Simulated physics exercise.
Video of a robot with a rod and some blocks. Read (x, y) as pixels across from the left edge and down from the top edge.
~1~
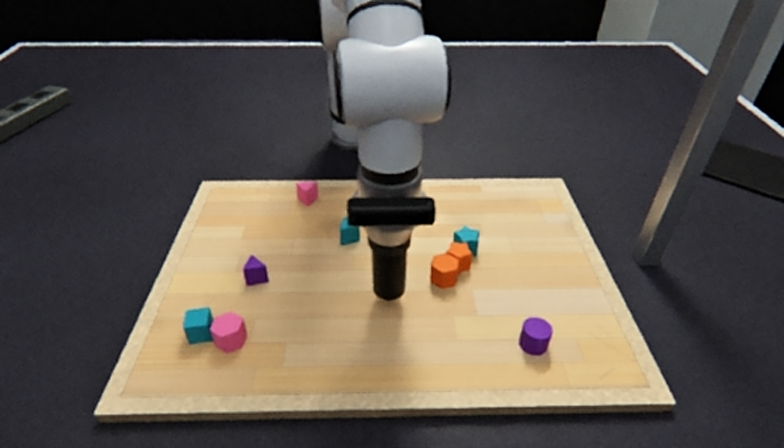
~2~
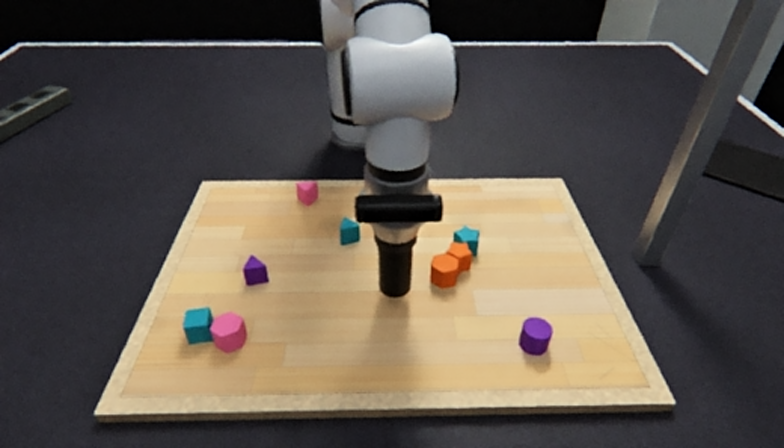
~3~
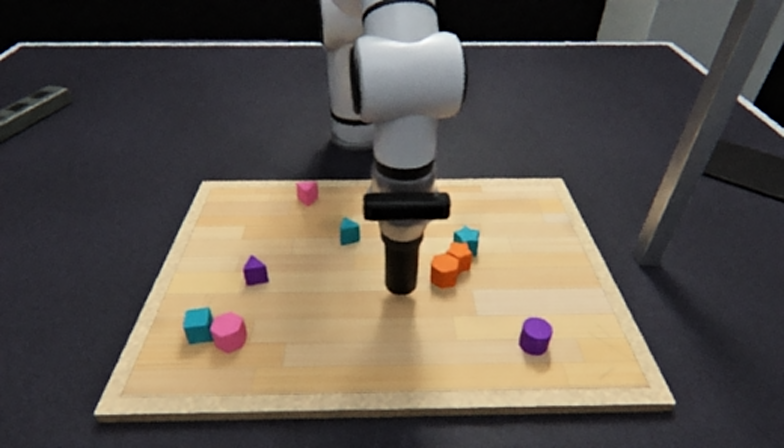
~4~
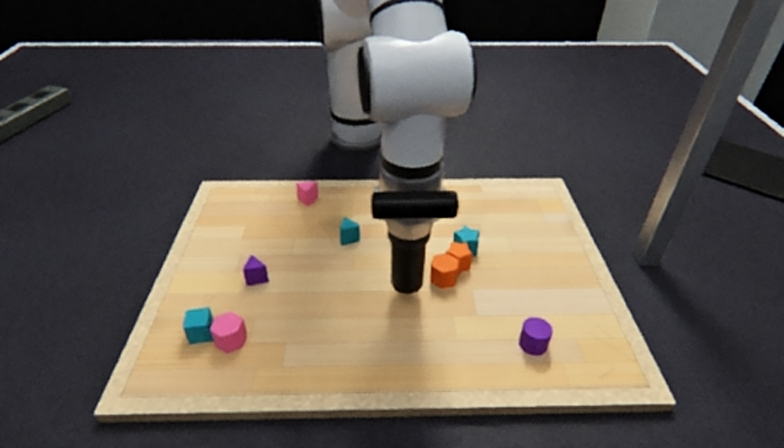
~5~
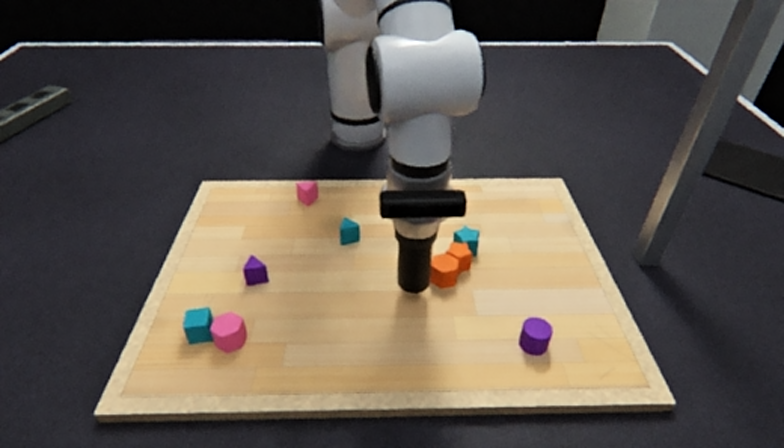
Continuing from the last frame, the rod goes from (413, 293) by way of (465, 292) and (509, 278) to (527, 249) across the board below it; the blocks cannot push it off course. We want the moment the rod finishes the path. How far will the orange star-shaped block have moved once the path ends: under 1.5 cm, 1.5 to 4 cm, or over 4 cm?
Past 4 cm.
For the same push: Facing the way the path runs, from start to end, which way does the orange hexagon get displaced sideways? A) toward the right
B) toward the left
B: Toward the left.
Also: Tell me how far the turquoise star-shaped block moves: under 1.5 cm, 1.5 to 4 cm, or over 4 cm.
Travel: 1.5-4 cm.
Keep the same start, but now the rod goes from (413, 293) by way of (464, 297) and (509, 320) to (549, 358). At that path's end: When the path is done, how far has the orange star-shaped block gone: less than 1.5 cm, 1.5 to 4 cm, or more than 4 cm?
It shifts by 1.5 to 4 cm.
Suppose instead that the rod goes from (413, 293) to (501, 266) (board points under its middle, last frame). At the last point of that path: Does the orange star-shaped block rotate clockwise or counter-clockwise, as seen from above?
The answer is counter-clockwise.
The first path, step by step. One third of the way, rod at (468, 281); orange hexagon at (479, 257), turned 35° anticlockwise; orange star-shaped block at (477, 241), turned 35° anticlockwise; turquoise star-shaped block at (469, 227), turned 20° anticlockwise.
Two thirds of the way, rod at (511, 266); orange hexagon at (507, 242), turned 100° anticlockwise; orange star-shaped block at (484, 234), turned 100° anticlockwise; turquoise star-shaped block at (467, 224), turned 25° anticlockwise.
At the end, rod at (530, 238); orange hexagon at (507, 222), turned 160° anticlockwise; orange star-shaped block at (485, 233), turned 110° anticlockwise; turquoise star-shaped block at (466, 224), turned 25° anticlockwise.
